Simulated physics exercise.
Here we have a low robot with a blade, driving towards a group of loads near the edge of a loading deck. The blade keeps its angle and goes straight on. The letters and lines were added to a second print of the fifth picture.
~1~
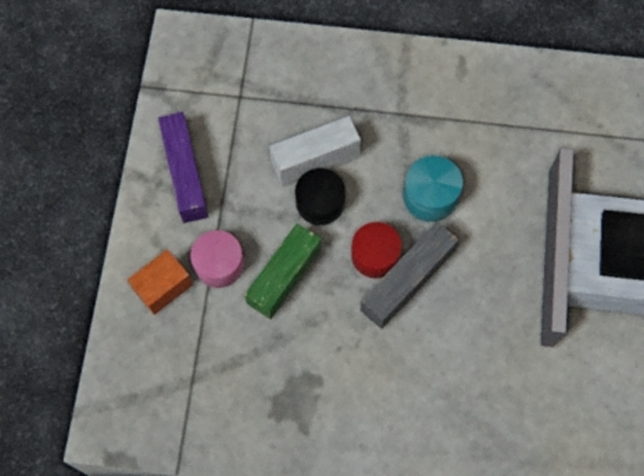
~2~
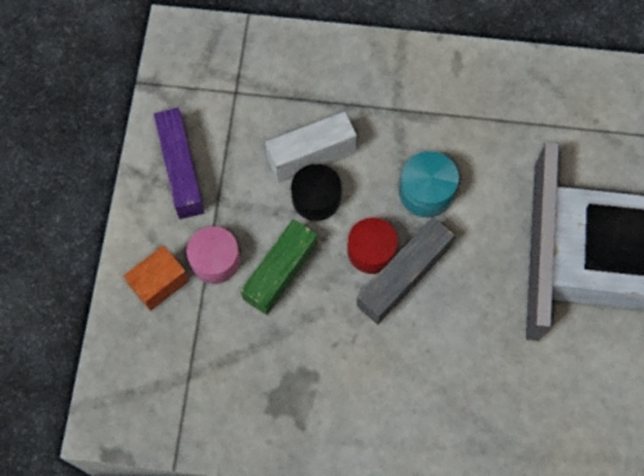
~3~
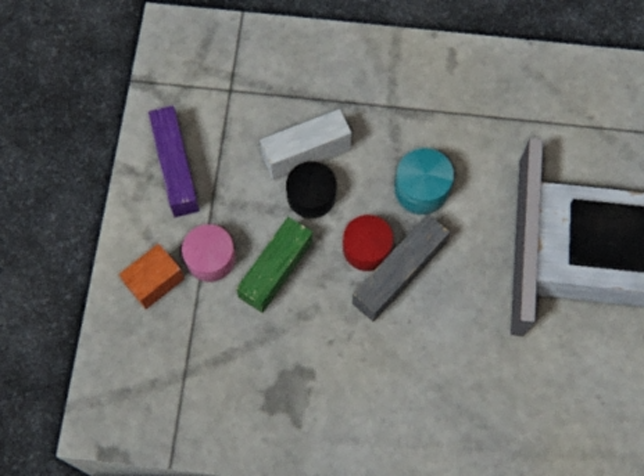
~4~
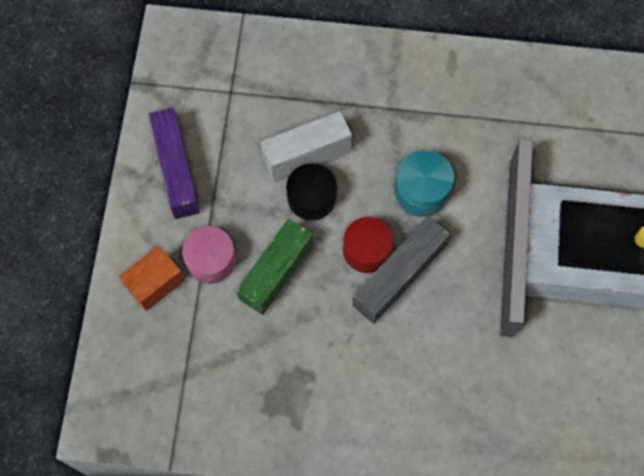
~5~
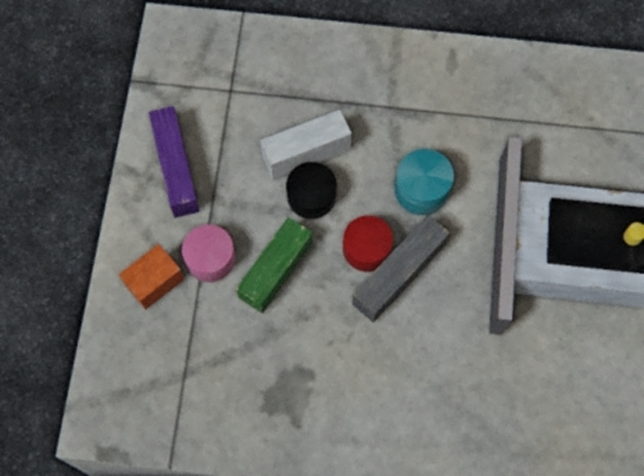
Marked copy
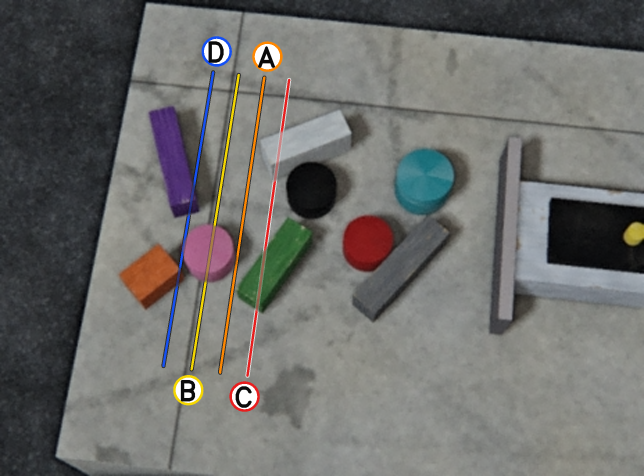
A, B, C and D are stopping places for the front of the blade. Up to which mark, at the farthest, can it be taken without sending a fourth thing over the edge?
At D, and not beyond.
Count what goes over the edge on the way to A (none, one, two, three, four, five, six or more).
By then, none.
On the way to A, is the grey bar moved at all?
By then, yes.
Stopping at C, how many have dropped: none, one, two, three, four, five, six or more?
In all, none.
On the copy, A at (243, 217); B at (216, 214); C at (269, 220); D at (190, 212).
On D. First, robot (472, 221); turquoise canister (362, 176); grey bar (366, 264).
Then, robot (357, 209); orange crate (114, 298); purple bar (166, 163).
Finally, robot (267, 200); purple bar over the edge; orange crate over the edge; three fallen.
By contrast, A is within the limit but short; B is within the limit but short; C is within the limit but short.
